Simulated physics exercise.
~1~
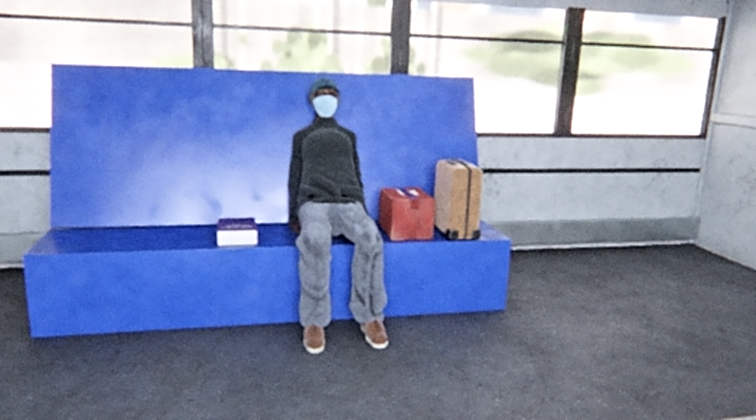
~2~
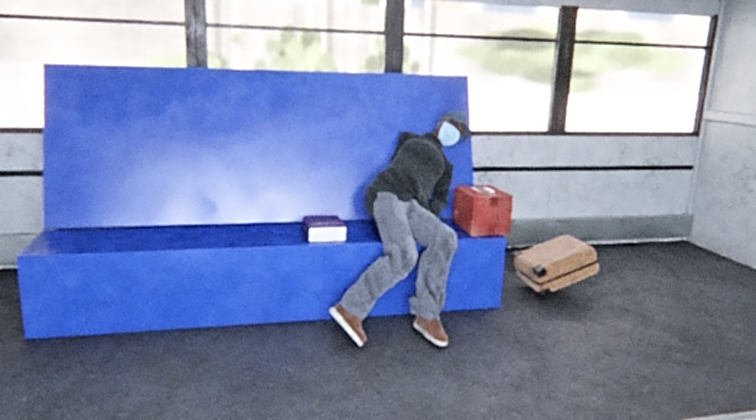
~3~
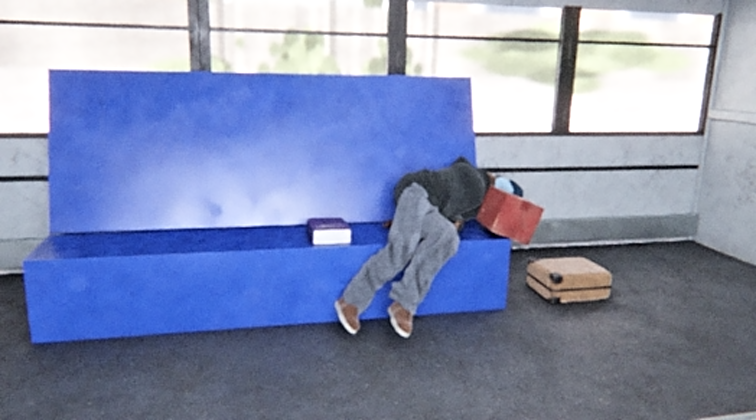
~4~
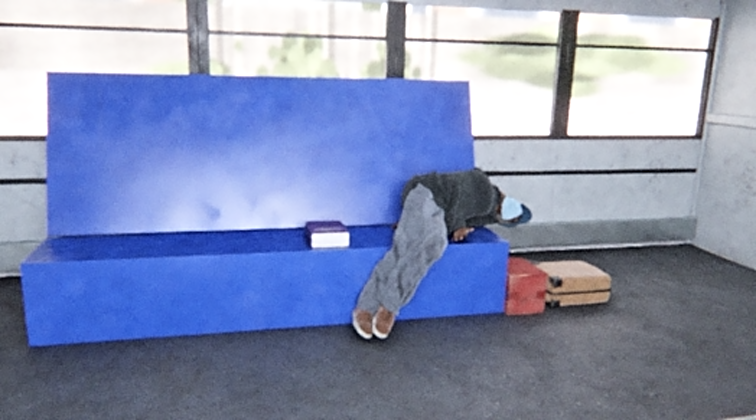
A masked sleeper slides right along a blue bench and slumps as two cases fall off.
